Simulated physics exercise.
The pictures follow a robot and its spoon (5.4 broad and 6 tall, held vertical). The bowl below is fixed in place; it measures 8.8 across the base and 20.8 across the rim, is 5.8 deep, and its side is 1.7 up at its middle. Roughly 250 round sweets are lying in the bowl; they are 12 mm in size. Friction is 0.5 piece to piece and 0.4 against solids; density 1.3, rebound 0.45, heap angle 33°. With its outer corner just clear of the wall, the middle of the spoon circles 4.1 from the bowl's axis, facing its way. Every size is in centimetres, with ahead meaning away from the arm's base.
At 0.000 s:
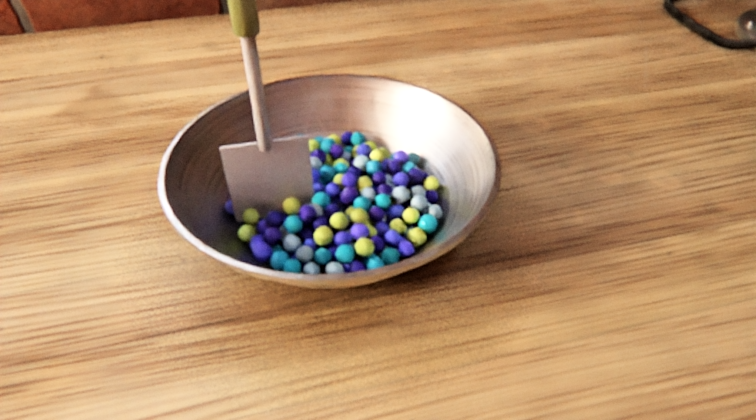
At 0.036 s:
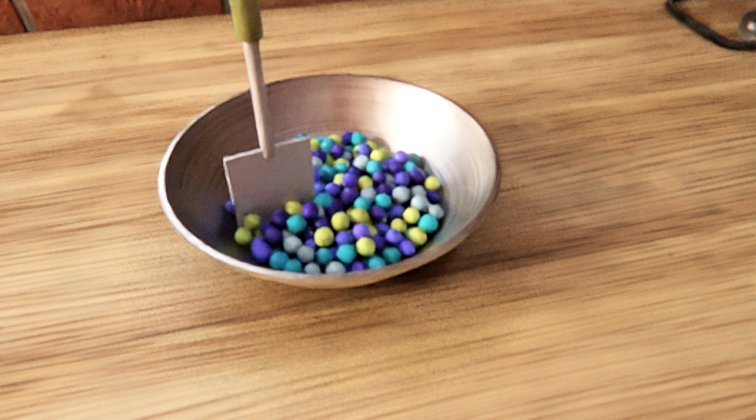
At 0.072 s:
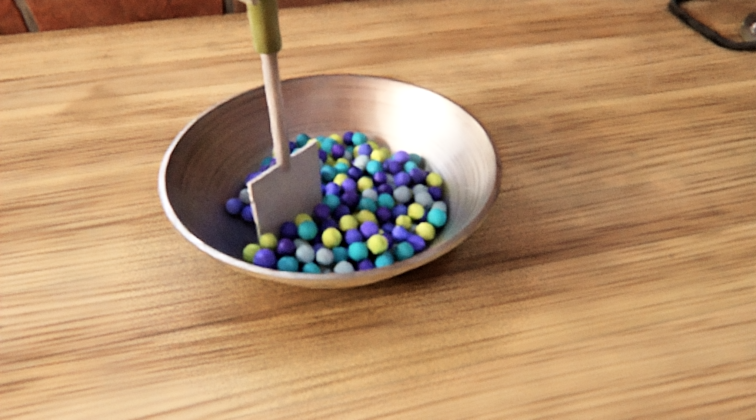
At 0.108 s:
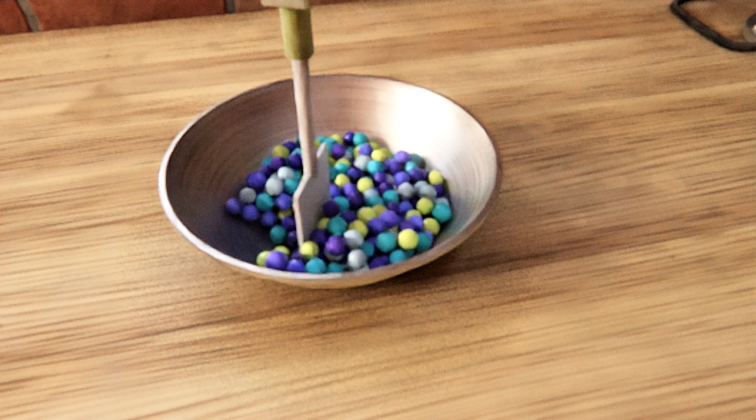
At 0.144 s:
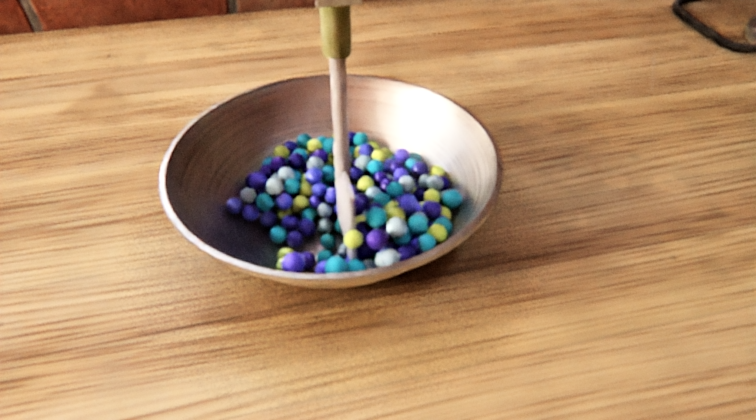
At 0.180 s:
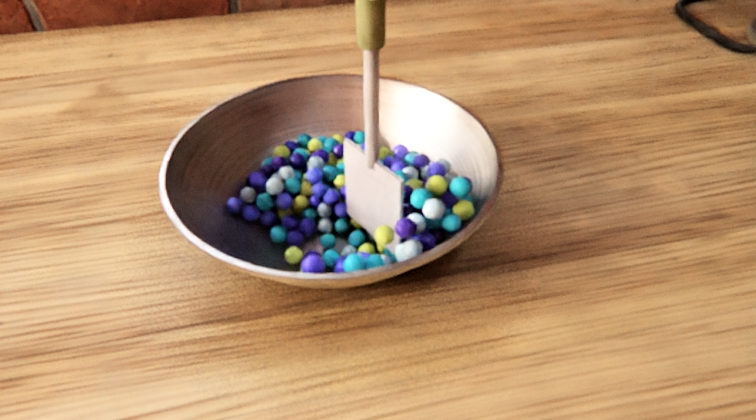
A wide metal bowl of small round sweets in purple, teal, yellow and pale grey sits on a wood-grained tabletop, seen from above at an angle, with reddish tiles behind and a dark object at the upper right. A pale, flat spoon with a green handle stands upright among them at the left. It sweeps along the near side to the right, turning edge-on then broad again, pushing sweets rightward, while the camera stays still.
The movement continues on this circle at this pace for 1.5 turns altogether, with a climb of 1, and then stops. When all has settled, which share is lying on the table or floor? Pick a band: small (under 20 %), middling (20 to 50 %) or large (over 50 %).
Small.
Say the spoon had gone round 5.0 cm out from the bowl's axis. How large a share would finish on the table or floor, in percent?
Around 10 in a hundred, in that case.
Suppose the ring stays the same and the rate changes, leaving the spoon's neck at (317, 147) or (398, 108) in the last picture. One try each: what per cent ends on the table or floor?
It comes to roughly 0 per cent and then 30 per cent.
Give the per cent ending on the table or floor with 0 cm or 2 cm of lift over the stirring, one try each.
Some 15 and some 10 per cent.
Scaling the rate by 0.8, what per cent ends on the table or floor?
Estimated share: Close to 5 per cent.
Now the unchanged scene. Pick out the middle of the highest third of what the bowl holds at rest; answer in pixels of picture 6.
The centre is near pixel (372, 193).
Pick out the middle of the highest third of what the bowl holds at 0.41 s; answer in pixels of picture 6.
About (295, 121).
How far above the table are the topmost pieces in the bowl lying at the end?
Around 5.0 cm above the table.
By 0.41 s, 279° round, highest piece 8 above the table; 234 in the bowl, 9 on the table or floor, 3 in flight or on the tool.
By 0.64 s, 84° round, highest piece 7 above the table; 226 in the bowl, 15 on the table or floor, 5 in flight or on the tool.
By 0.95 s, 180° round, highest piece 4 above the table; 224 in the bowl, 22 on the table or floor.
By 1.65 s, 180° round, highest piece 4 above the table; 224 in the bowl, 22 on the table or floor.
Final count, 224 in the bowl, 22 on the table or floor. That is 9 % on the table or floor.
